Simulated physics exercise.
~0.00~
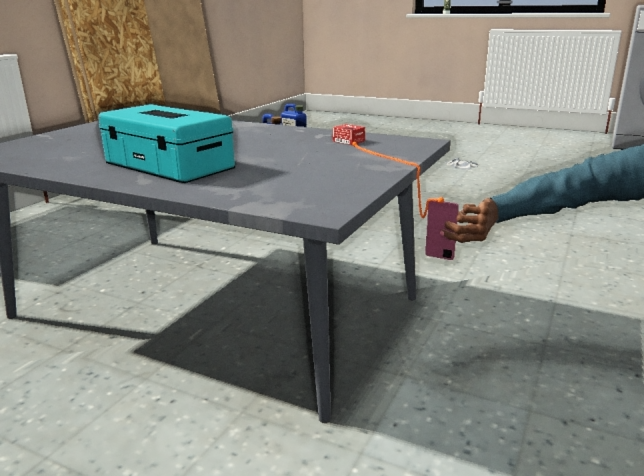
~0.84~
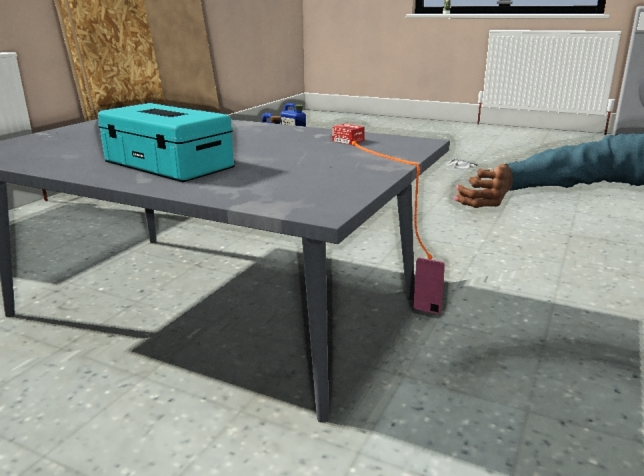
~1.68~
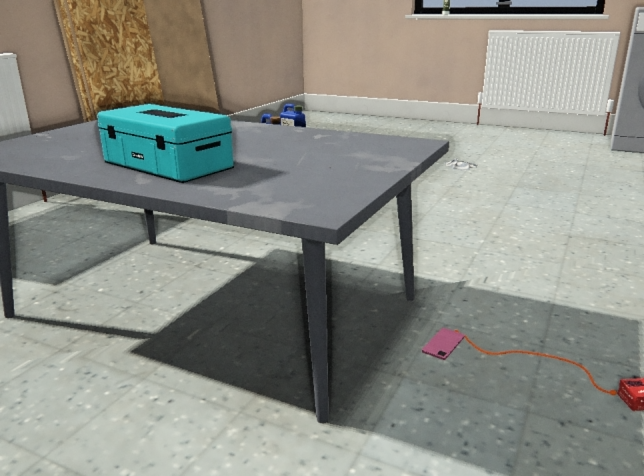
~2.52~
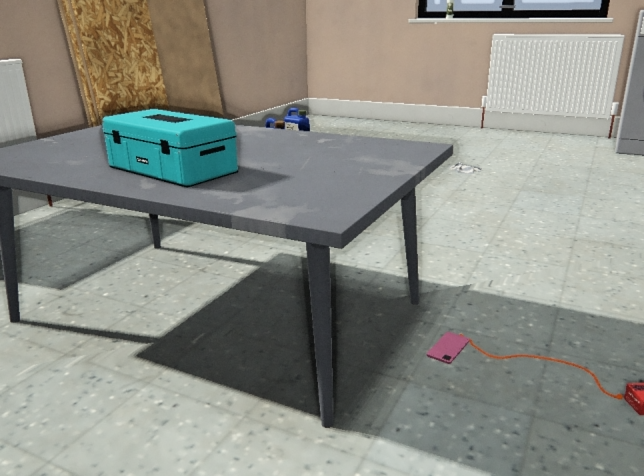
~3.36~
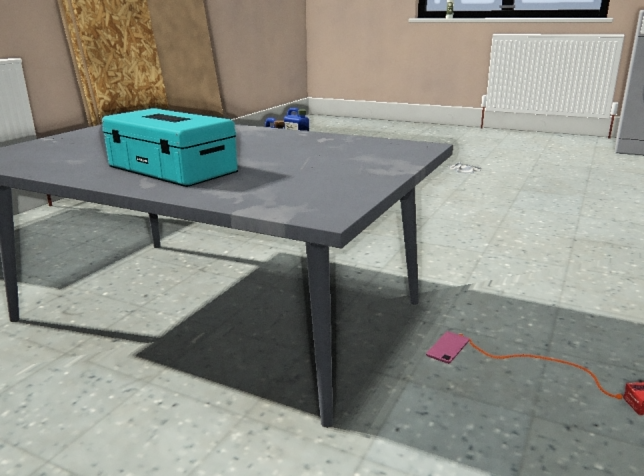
In a bare room with a tiled floor and a radiator on the far wall, a dark grey table holds a turquoise toolbox and a small red box. At the right, a hand holds a pink phone just past the table's edge, joined to the red box by an orange string. The hand lets go and draws back, and the phone drops beside the table leg. The red box is then dragged off the table. It ends up on the floor at the far right, the string stretching loosely to the phone lying flat, while the toolbox stays in place.
